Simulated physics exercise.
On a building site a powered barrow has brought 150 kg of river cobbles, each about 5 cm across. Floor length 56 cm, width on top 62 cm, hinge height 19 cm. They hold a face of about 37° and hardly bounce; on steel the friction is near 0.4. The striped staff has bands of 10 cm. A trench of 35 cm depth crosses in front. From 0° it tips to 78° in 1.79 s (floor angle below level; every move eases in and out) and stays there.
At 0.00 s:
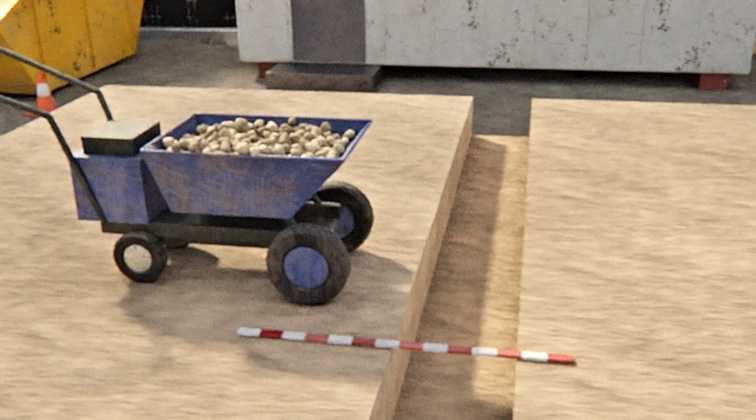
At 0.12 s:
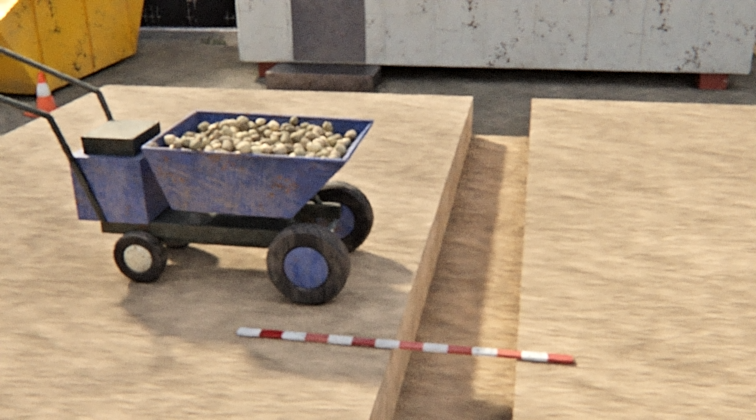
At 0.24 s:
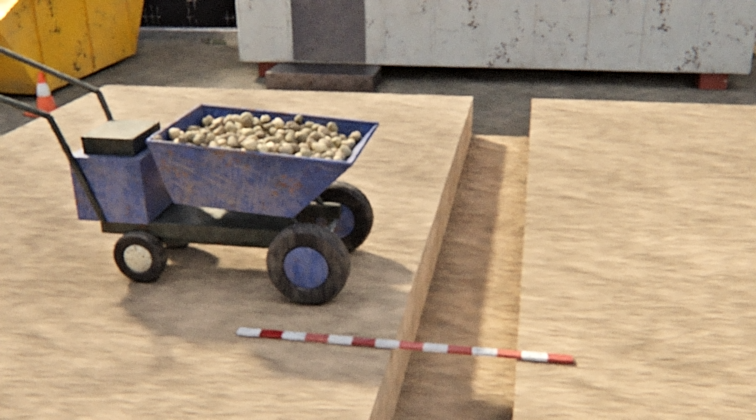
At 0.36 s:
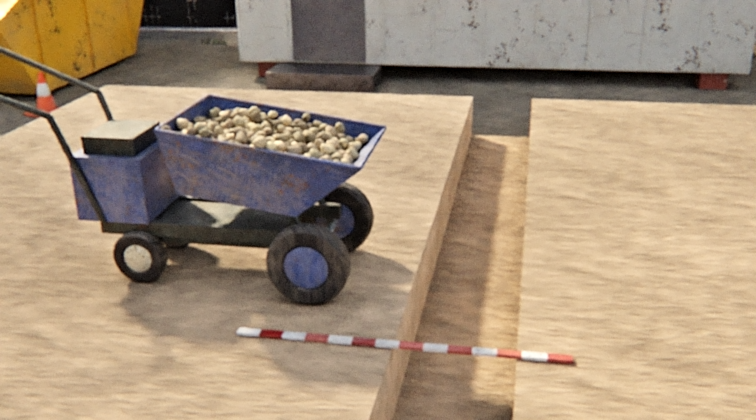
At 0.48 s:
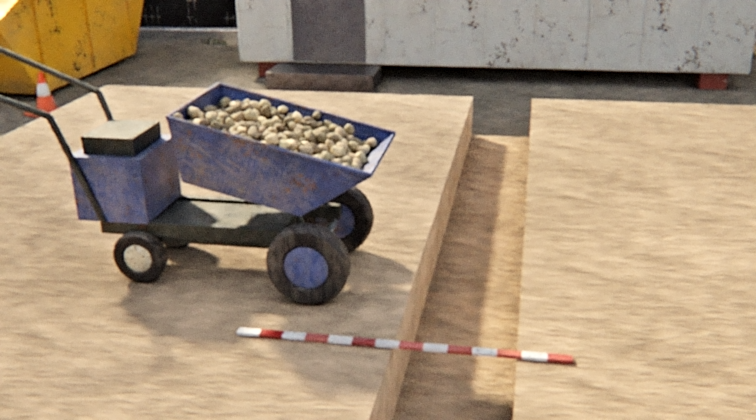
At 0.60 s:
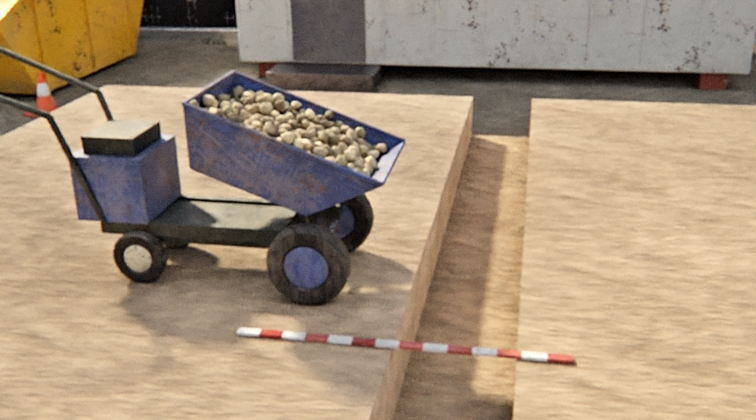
A blue barrow's tray full of rounded stones tilts steadily toward the right.
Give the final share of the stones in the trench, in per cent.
Roughly 100 per cent ends in the trench.
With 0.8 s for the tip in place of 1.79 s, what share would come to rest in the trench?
In that case some 95 per cent.
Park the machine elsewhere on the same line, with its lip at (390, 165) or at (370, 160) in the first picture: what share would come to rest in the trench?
Near 70 per cent from the first place, 85 from the second.
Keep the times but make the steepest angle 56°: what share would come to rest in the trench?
It would be near 75 per cent.
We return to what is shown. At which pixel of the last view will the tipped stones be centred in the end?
Near (475, 338).
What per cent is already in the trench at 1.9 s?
About 80 per cent by then.
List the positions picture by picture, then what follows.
In the first picture, the tray is at 0°, its lip at (344, 161); the top of the load is at (262, 130).
In the second picture, the tray is at 1°, its lip at (346, 162); the top of the load is at (263, 129); the stones move at 0.1 m/s on average.
In the third picture, the tray is at 4°, its lip at (352, 164); the top of the load is at (245, 123); the stones move at 0.3 m/s on average.
The fourth picture shows lip at (360, 169), floor tilted 8°, highest stones at (238, 117); the stones move at 0.4 m/s on average.
The fifth picture shows lip at (371, 176), floor tilted 14°, highest stones at (241, 108); the stones move at 0.5 m/s on average.
The sixth picture shows lip at (383, 185), floor tilted 20°, highest stones at (238, 99); the stones move at 0.5 m/s on average.
After 1.3 s the floor is at 66°; 96 % in the tray, 4 % in the trench; the foremost stones are at (468, 270).
After 1.9 s the floor is at 78°; 20 % in the tray, 80 % in the trench; the foremost stones are at (525, 310).
After 2.2 s the floor is at 78°; 2 % in the tray, 97 % in the trench; the foremost stones are at (533, 315).
After 4.2 s the floor is at 78°; 0 % in the tray, 100 % in the trench; the foremost stones are at (535, 320).
